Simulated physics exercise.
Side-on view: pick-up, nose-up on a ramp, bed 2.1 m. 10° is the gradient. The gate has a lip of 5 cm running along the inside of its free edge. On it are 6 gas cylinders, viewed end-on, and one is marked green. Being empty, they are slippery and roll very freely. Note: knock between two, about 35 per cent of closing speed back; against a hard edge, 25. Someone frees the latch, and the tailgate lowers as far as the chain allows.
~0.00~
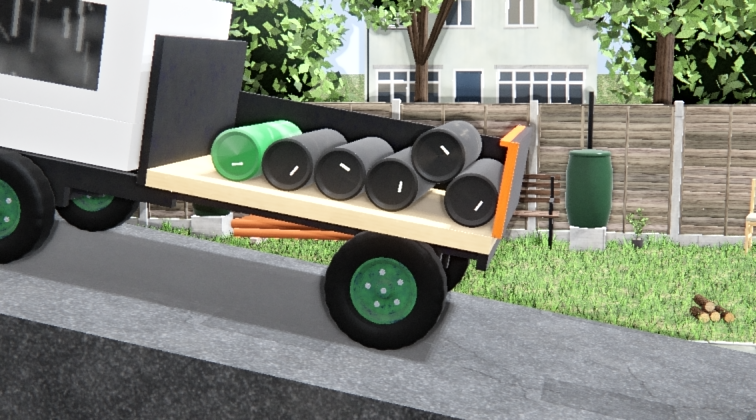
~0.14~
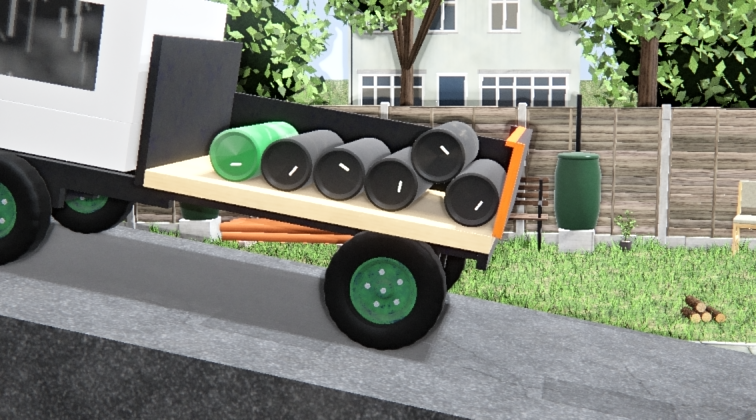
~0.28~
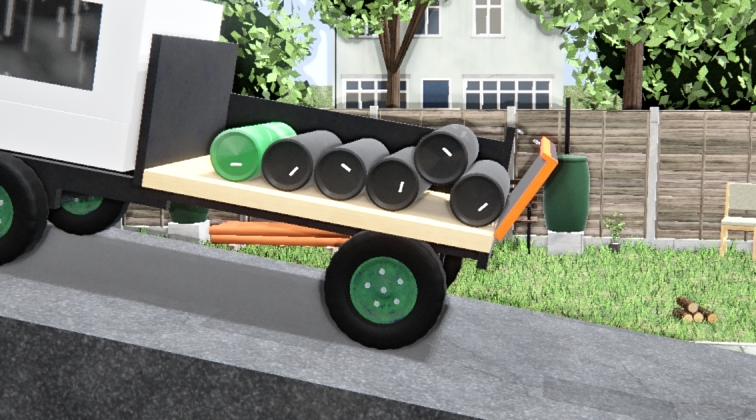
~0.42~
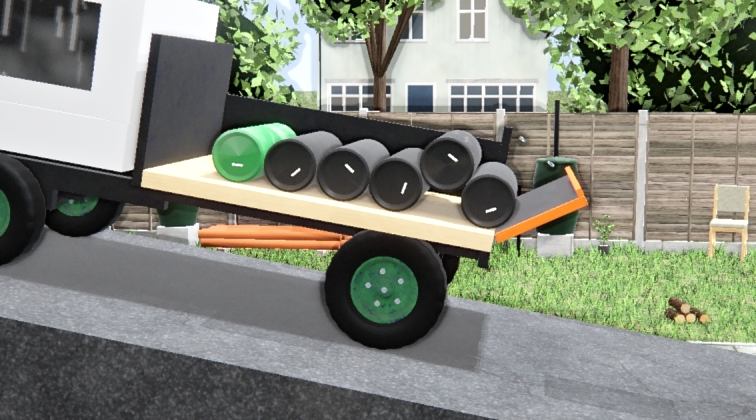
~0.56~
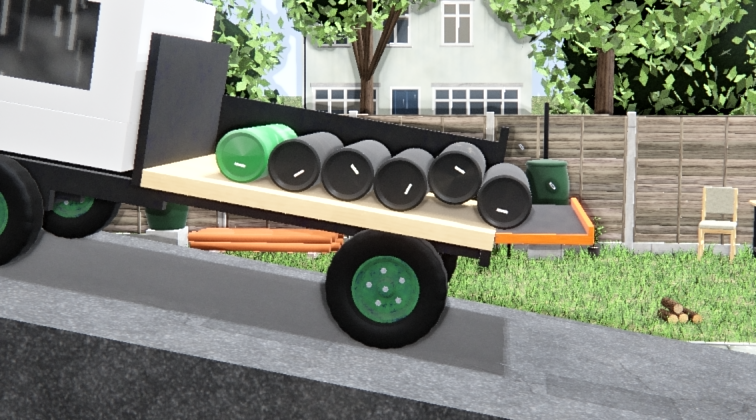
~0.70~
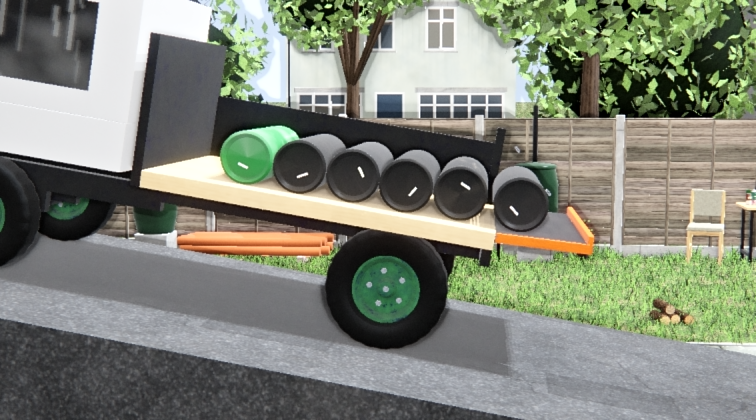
On a sloping road beside a fenced garden, a truck's orange-edged tailgate swung down past level, and the black cylinders behind the green one shifted right, the last rolling onto the lowered gate.
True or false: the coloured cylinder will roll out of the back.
False.
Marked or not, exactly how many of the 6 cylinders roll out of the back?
Total: 4.
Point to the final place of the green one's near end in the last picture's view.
It comes to rest at about (513, 204).
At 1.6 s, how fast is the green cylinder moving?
0.9 m/s or so.
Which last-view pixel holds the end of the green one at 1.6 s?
Estimated pixel position: About (340, 174).
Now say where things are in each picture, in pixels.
Green (236, 155); gate 80° above level, tip at (514, 146); 5 of the 6 make up the bottom layer on the bed, in the first frame.
Green (235, 156); gate 77° above level, tip at (519, 147), in the second frame.
Green (235, 156); gate 55° above level, tip at (552, 162), in the third frame.
Green (238, 156); gate 25° above level, tip at (583, 201), in the fourth frame.
Green (241, 157); gate 0° above level, tip at (590, 240), in the fifth frame.
Green (246, 158); gate 6° below level, tip at (589, 249), in the sixth frame.
Then, 1.6 s in, green is on the bed, 95 cm short of the hinge, rolling right; 1 gone off the back.
Then, 2.9 s in, green is on the bed, 35 cm short of the hinge, rolling right; 3 gone off the back.
Then, 4.3 s in, green is on the gate, 10 cm past the hinge, rolling right; 4 gone off the back.
In the end (5.9 s), green is on the gate, 5 cm past the hinge; 4 gone off the back.
